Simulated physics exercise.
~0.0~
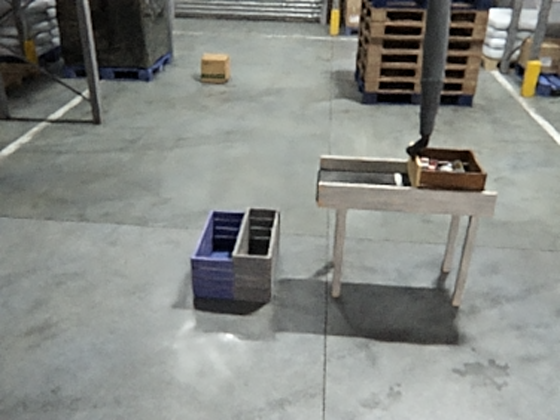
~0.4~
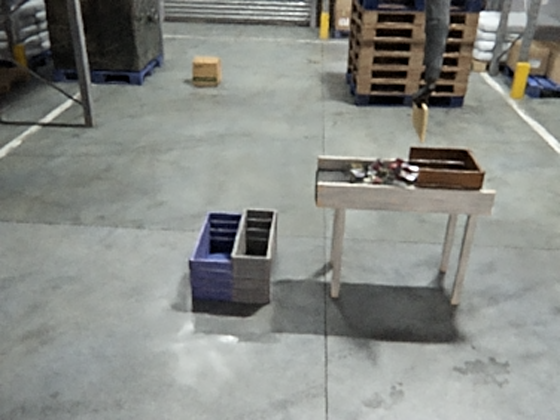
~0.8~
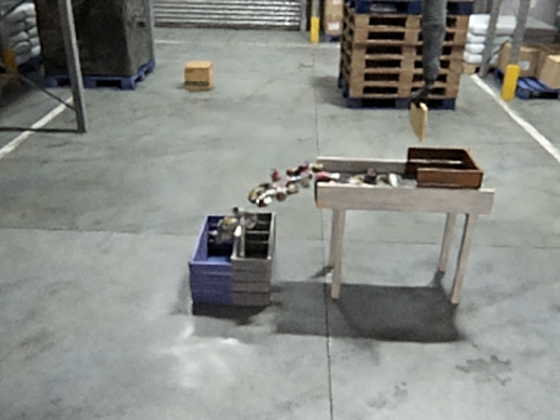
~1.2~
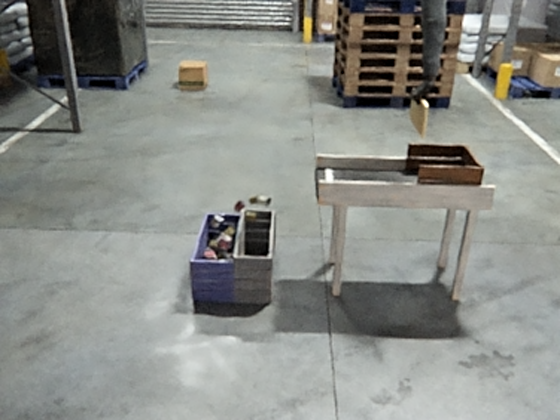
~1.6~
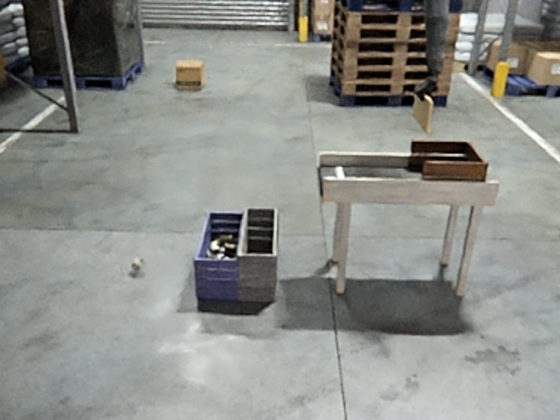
Small tins spilling from a wooden pen along a belt and flying mostly into a blue tub, one landing on the floor beyond.
